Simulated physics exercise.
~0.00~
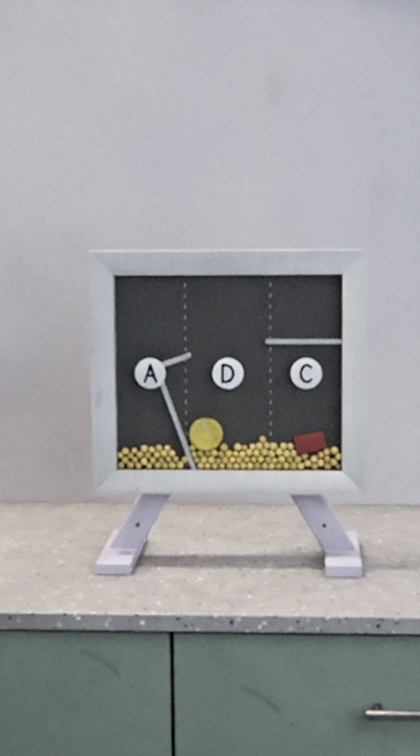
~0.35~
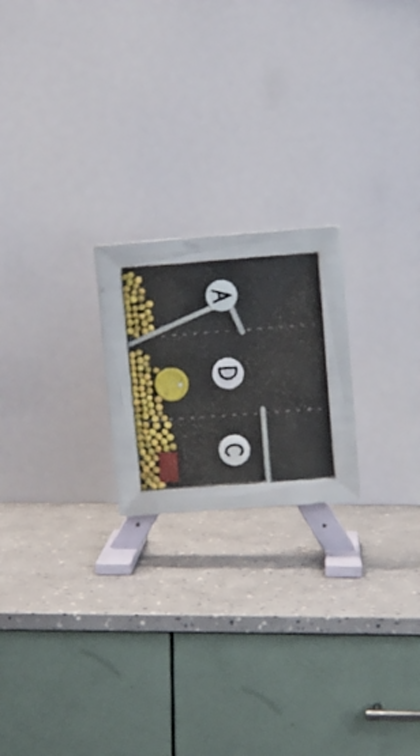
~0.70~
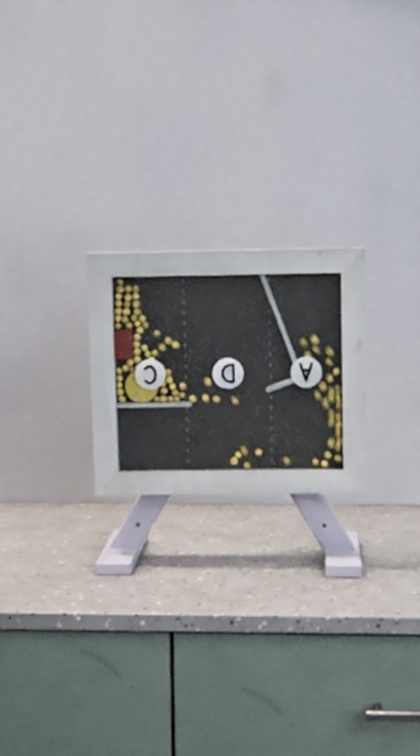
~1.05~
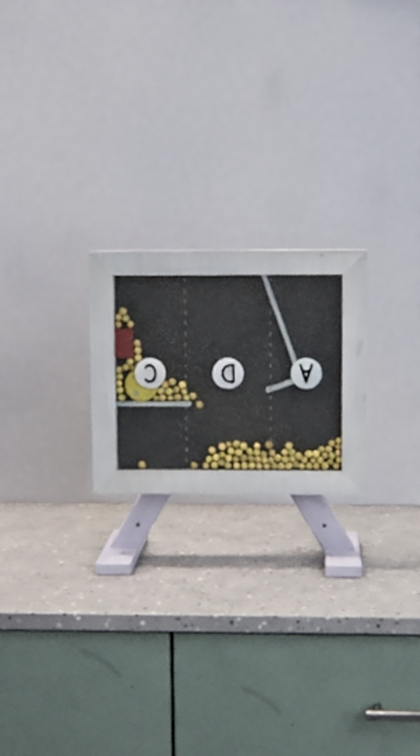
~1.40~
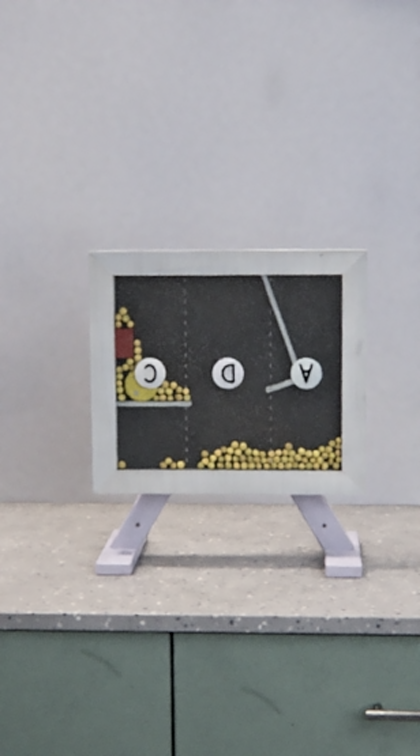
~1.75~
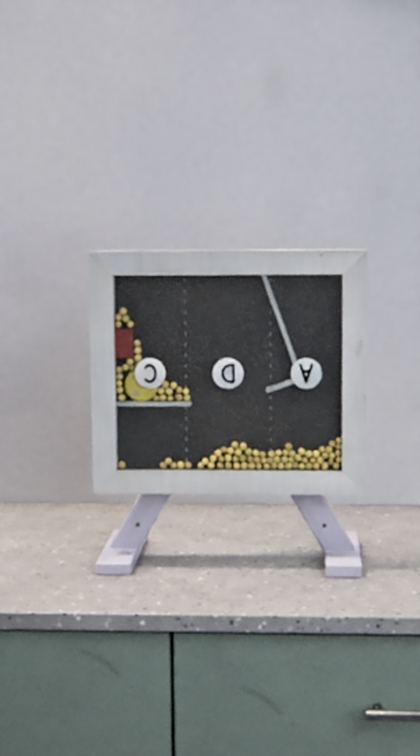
The video shows a framed box of yellow beads, a red block and a yellow disc turning clockwise until upside down, its contents shifting and spilling. It stops with the block, disc and some beads resting on the ledge in strip C, the other beads lying along the bottom.
